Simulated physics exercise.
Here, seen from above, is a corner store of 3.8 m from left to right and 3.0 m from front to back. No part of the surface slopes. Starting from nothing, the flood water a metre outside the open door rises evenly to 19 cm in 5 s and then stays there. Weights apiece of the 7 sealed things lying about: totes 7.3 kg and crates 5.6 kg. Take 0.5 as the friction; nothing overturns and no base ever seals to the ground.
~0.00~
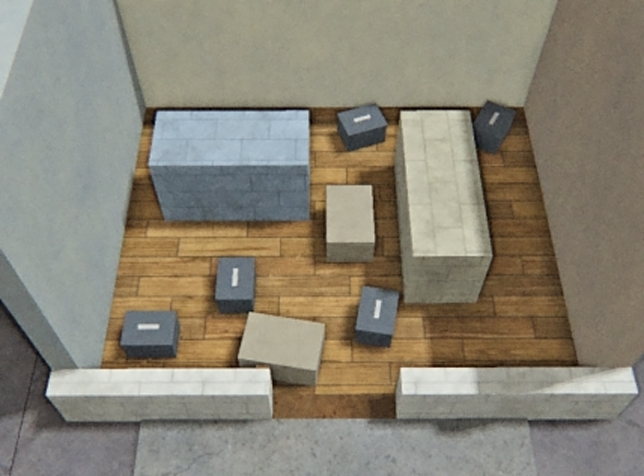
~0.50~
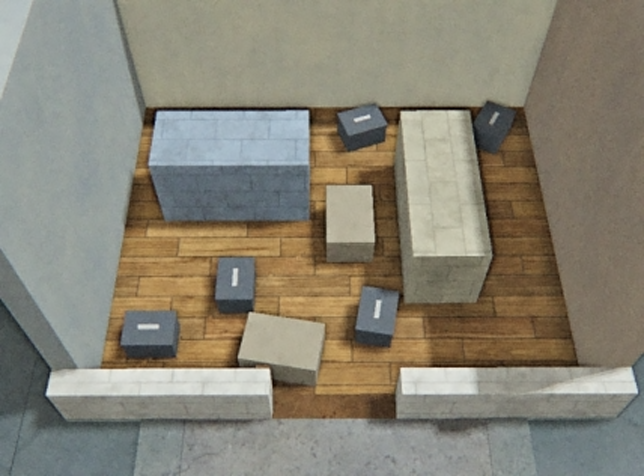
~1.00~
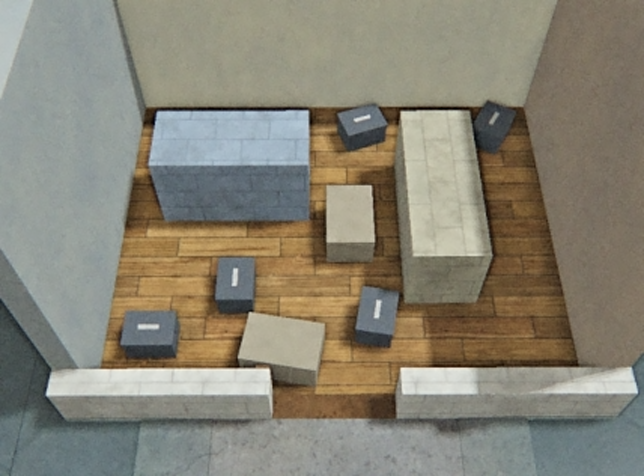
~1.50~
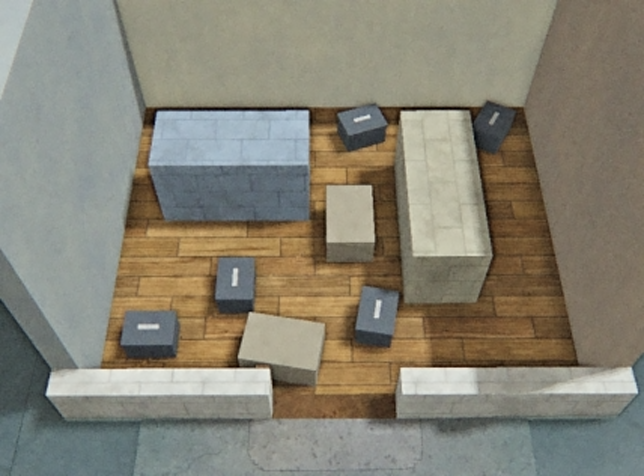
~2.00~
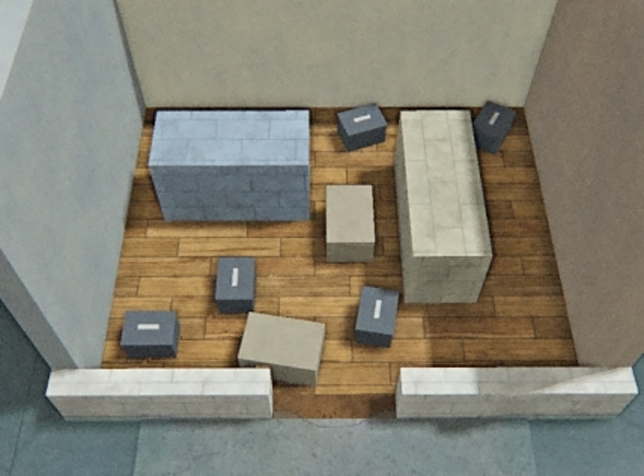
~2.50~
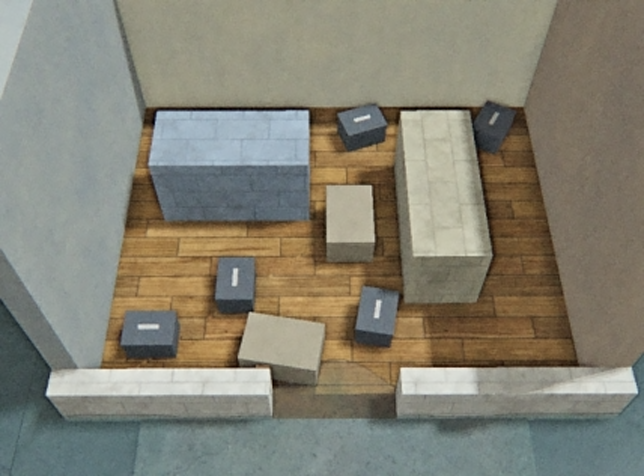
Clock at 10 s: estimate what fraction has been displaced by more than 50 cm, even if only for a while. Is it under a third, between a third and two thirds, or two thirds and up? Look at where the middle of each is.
It is two thirds and up.
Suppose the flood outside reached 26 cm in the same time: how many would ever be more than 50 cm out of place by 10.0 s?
Under that setup the answer is 6.
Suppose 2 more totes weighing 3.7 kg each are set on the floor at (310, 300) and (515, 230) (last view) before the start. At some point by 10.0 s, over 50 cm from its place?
First one goes beyond it, second one stays within it.
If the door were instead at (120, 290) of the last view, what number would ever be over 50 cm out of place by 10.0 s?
Then it comes to 4.
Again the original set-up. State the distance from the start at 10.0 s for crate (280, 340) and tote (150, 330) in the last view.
One is off by 80 cm, the other by 80 cm, in the order asked.
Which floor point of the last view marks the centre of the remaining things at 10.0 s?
That lands at roughly (330, 218).
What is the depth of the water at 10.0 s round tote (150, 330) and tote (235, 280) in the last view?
About 8 and 7 cm.
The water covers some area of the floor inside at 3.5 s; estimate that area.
About 1.5 m2 is covered.
After 3.5 s 0 of 7 are over 50 cm from their spots; 0 afloat.
After 4.5 s 0 of 7 are over 50 cm from their spots; 0 afloat.
After 7.0 s 3 of 7 are over 50 cm from their spots; 3 afloat.
After 10.0 s 7 of 7 are over 50 cm from their spots, and 7 have been at some point; 7 afloat.
